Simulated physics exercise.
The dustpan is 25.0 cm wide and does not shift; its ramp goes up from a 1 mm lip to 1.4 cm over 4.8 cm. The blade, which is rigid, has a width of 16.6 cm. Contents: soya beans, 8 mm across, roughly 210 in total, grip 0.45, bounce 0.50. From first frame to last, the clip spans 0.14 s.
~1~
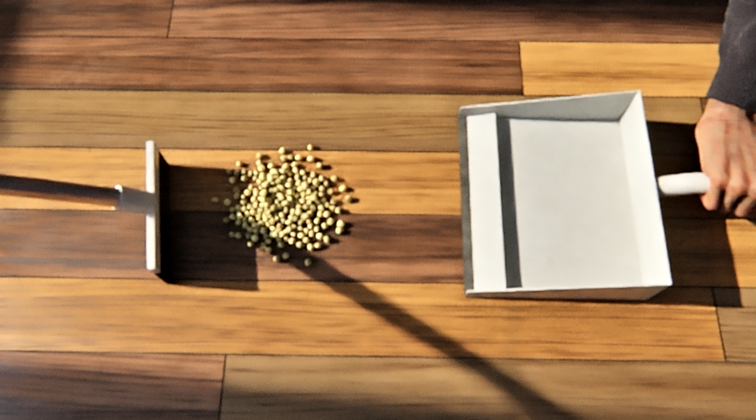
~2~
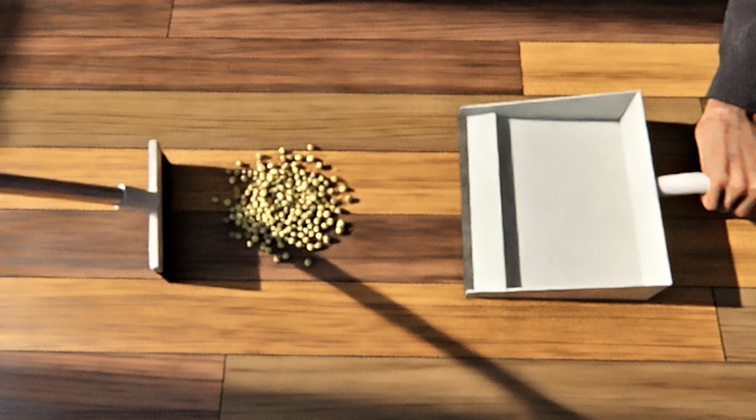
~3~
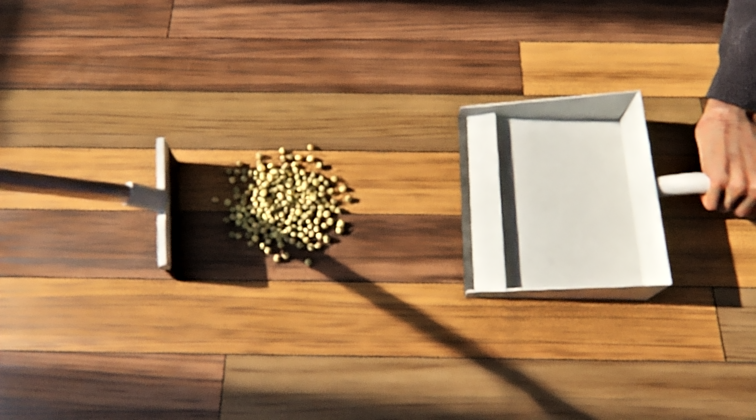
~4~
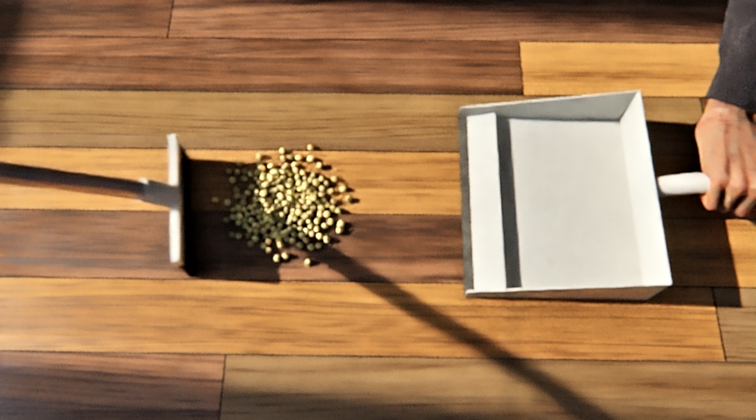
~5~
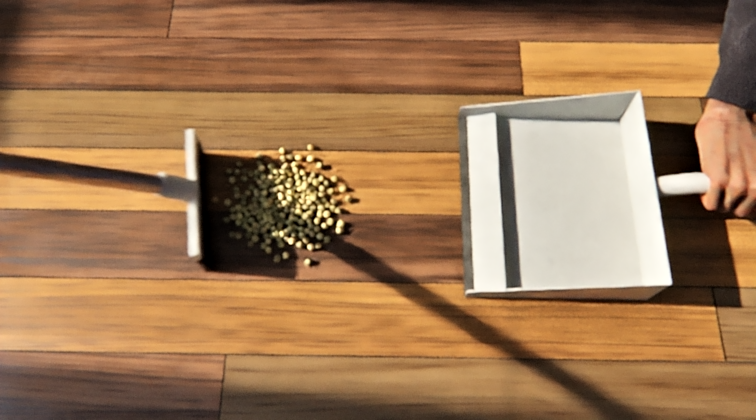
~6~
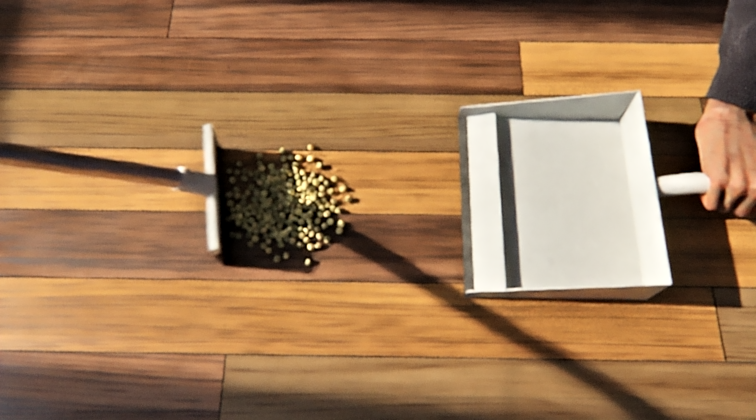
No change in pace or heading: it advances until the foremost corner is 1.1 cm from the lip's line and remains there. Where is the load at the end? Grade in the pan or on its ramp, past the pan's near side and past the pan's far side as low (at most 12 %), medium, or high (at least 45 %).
In the pan or on its ramp - medium; past the pan's near side - low; past the pan's far side - medium.
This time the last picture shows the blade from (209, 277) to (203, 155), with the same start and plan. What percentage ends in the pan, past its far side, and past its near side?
Final per cent - pan 20, far 5, near 5.
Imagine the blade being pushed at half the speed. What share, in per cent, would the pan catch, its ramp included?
It would be around 25 percent.
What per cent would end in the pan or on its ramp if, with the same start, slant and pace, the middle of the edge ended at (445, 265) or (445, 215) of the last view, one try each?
First try around 25 %, second try around 35 %.
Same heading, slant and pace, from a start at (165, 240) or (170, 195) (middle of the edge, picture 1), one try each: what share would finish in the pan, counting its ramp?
Roughly 30 % and 20 %.
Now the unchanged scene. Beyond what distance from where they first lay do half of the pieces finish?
I'd say near 26 cm.
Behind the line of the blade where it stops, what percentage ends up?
Estimate: Near 25 %.
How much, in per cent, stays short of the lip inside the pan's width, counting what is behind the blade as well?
About 40 per cent.
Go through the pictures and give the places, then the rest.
In the first picture, blade from (155, 269) to (153, 148), moved 0.0 cm, 0 of the pieces shifted so far; middle of the pieces at (284, 203); pan at (562, 203).
In the second picture, blade from (157, 268) to (156, 147), moved 0.3 cm, 0 of the pieces shifted so far; middle of the pieces at (284, 203).
In the third picture, blade from (165, 265) to (163, 145), moved 1.3 cm, 0 of the pieces shifted so far; middle of the pieces at (284, 203).
In the fourth picture, blade from (179, 261) to (176, 142), moved 2.8 cm, 0 of the pieces shifted so far; middle of the pieces at (284, 203).
In the fifth picture, blade from (197, 255) to (192, 137), moved 5.0 cm, 0 of the pieces shifted so far; middle of the pieces at (284, 203).
In the sixth picture, blade from (216, 249) to (210, 132), moved 7.2 cm, 2 of the pieces shifted so far; middle of the pieces at (284, 203); pan at (562, 203).
Then, 0.19 s after the last picture, middle of the blade 17 cm from the lip; 0 % over the lip, far side 5 %, near side 0 %.
Then, 0.32 s after the last picture, middle of the blade 7 cm from the lip; 0 % over the lip, far side 15 %, near side 5 %.
Then, 0.58 s after the last picture, middle of the blade 2 cm from the lip; 35 % over the lip, far side 20 %, near side 5 %.
In the end, pan 30 %, near side 5 %, far side 20 %, in front of the lip or behind the blade 40 %.
